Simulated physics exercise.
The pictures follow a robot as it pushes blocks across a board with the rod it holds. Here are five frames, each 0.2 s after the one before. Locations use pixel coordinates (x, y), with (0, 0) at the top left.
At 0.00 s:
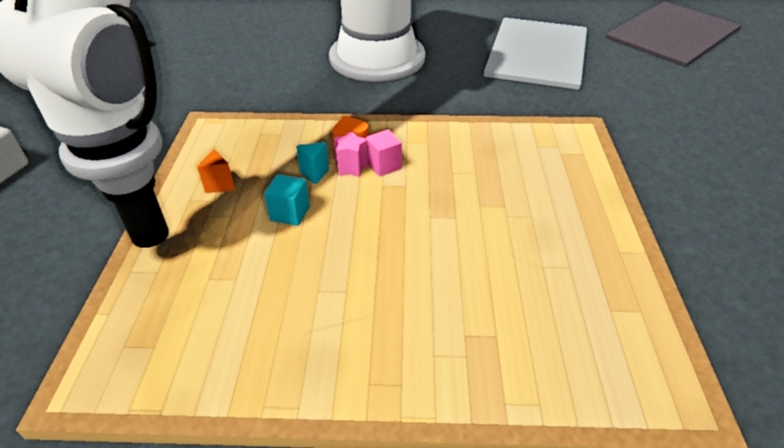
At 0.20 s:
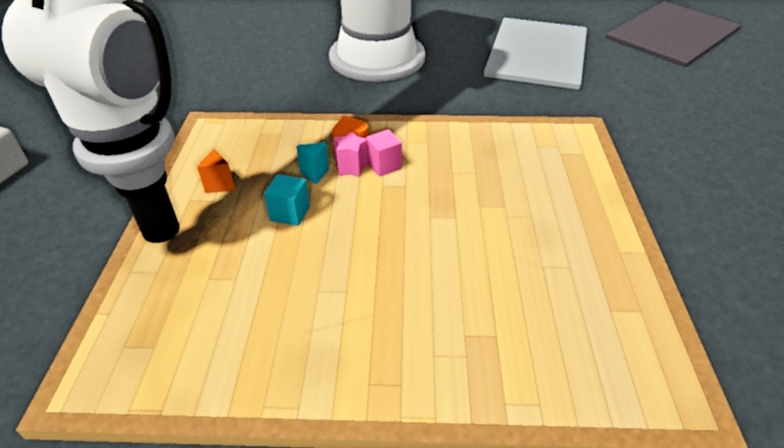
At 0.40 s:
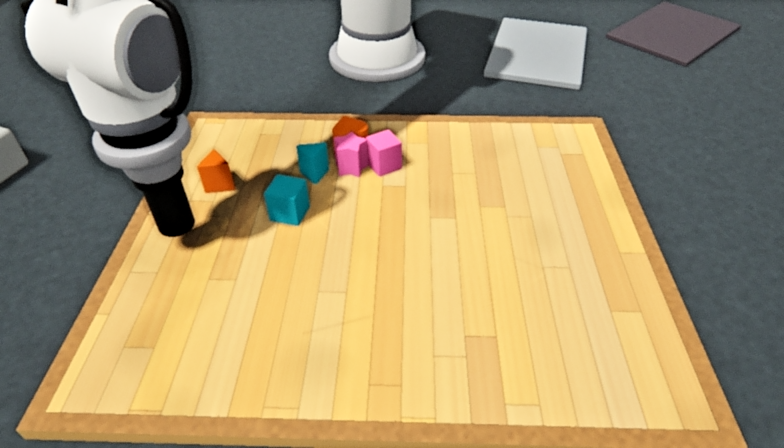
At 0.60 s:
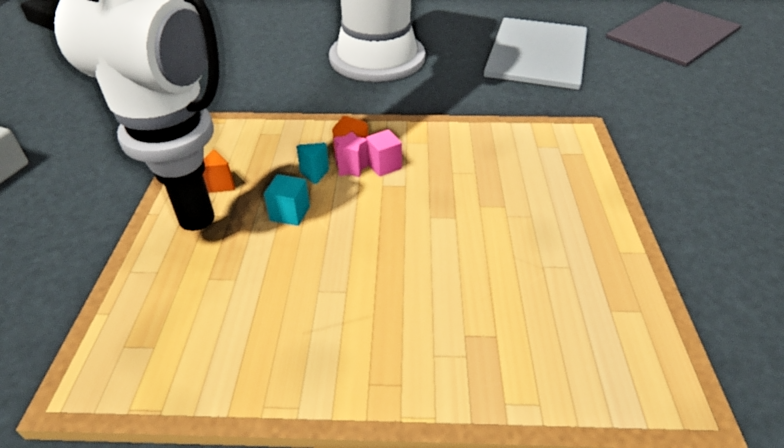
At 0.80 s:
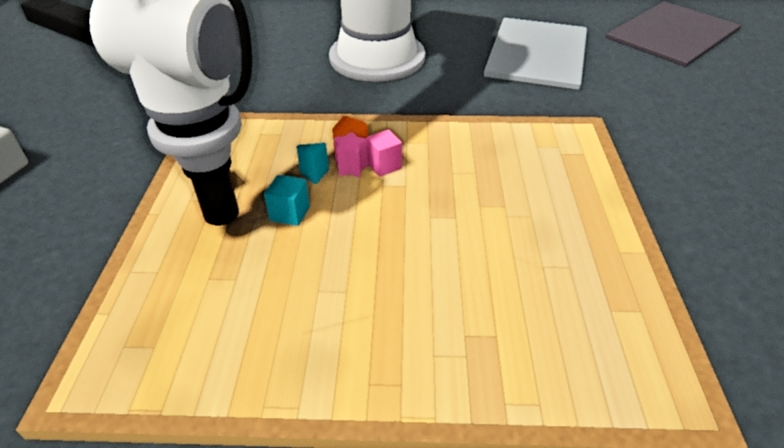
On a wooden board, a white robot arm with a black rod moved slowly right from the left edge toward a turquoise block, while the turquoise, orange and pink blocks all stayed still.
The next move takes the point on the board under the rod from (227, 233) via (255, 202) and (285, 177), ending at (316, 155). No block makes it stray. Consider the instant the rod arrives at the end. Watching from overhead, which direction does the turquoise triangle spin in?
From above, the turquoise triangle will be seen to turn clockwise.
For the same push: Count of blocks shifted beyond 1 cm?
The answer is a single block.
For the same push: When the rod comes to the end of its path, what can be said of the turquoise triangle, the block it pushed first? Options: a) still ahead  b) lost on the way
b - lost on the way.
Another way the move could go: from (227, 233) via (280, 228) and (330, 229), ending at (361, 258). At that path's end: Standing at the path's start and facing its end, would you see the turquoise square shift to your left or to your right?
It is displaced to the left.
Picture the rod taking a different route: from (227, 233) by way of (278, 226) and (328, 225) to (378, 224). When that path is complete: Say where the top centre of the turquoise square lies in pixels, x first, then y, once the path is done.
The middle of the upper face of the turquoise square will lie at about (331, 175) in the picture.
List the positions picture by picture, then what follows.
The first frame shows lower end of the rod at (151, 236), tops of blocks, turquoise triangle at (311, 148), orange heart at (349, 125).
The second frame shows rod at (162, 231), blocks as before.
The third frame shows rod at (177, 225), blocks as before.
The fourth frame shows rod at (197, 219), blocks as before.
The fifth frame shows rod at (222, 214), turquoise triangle at (311, 148), orange heart at (349, 125).
On the path given first. One third of the way, rod at (251, 183); nothing pushed yet.
Two thirds of the way, rod at (283, 159); nothing pushed yet.
At the end, rod at (314, 138); turquoise triangle at (325, 141), turned 80° clockwise; orange heart not moved.
